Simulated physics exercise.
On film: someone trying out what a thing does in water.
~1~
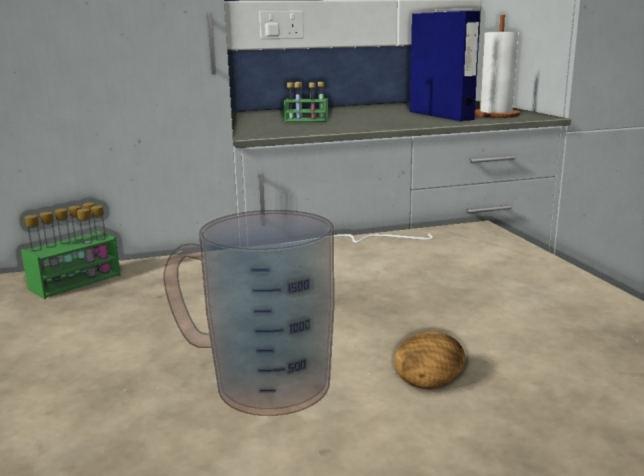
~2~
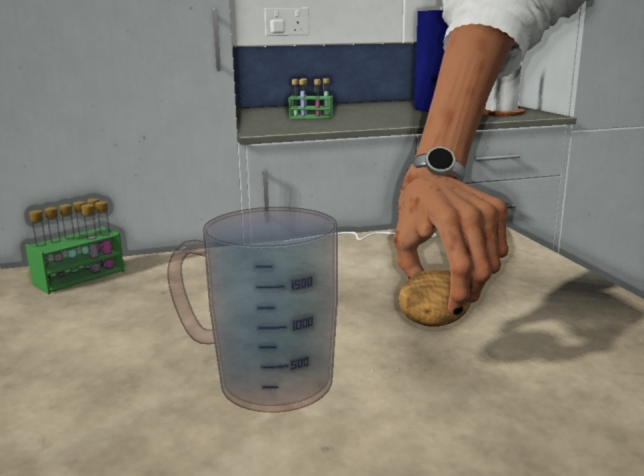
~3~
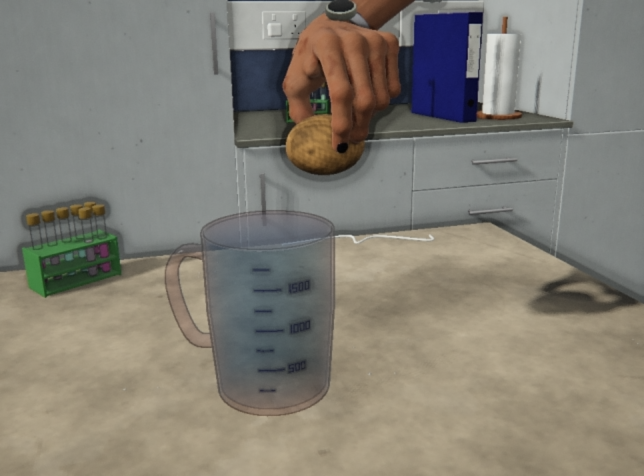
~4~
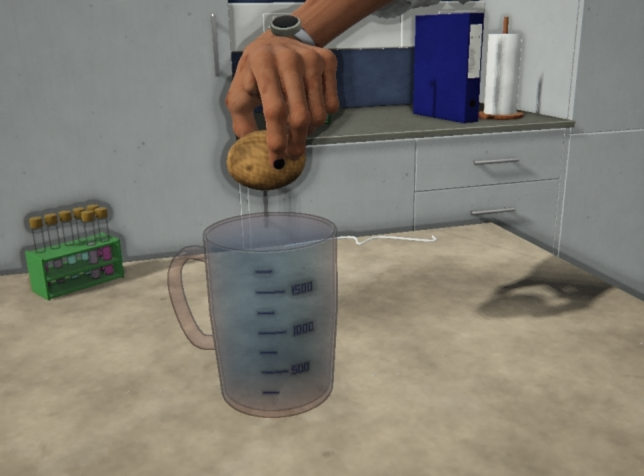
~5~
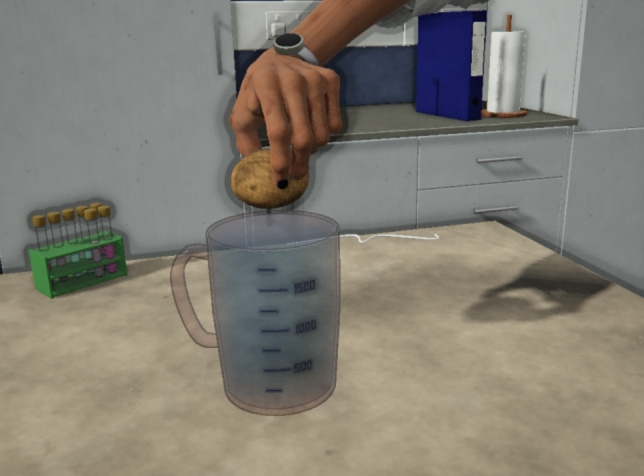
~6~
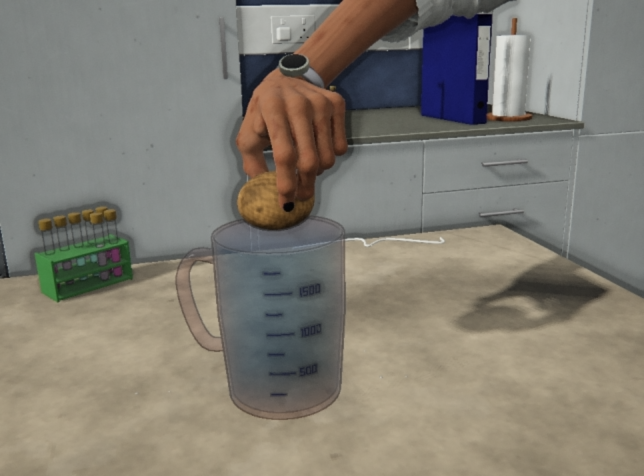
On a mottled kitchen worktop, a hand wearing a watch picked up a potato from beside a full measuring jug, carried it left above the jug, and lowered it to just over the water.
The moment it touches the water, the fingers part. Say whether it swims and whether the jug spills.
Put in the water, the thing drops down, and the jug spills over.
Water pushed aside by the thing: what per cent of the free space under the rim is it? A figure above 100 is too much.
Roughly 290 in a hundred.
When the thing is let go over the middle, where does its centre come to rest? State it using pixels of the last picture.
It ends up around (284, 359).
Shortly, the potato enters the water; the jug is full to the brim; the top is wet.
Then, the potato goes on down; the jug is full to the brim; the top is wet.
At the finish, the potato is at the bottom; the jug is full to the brim; the top is wet.
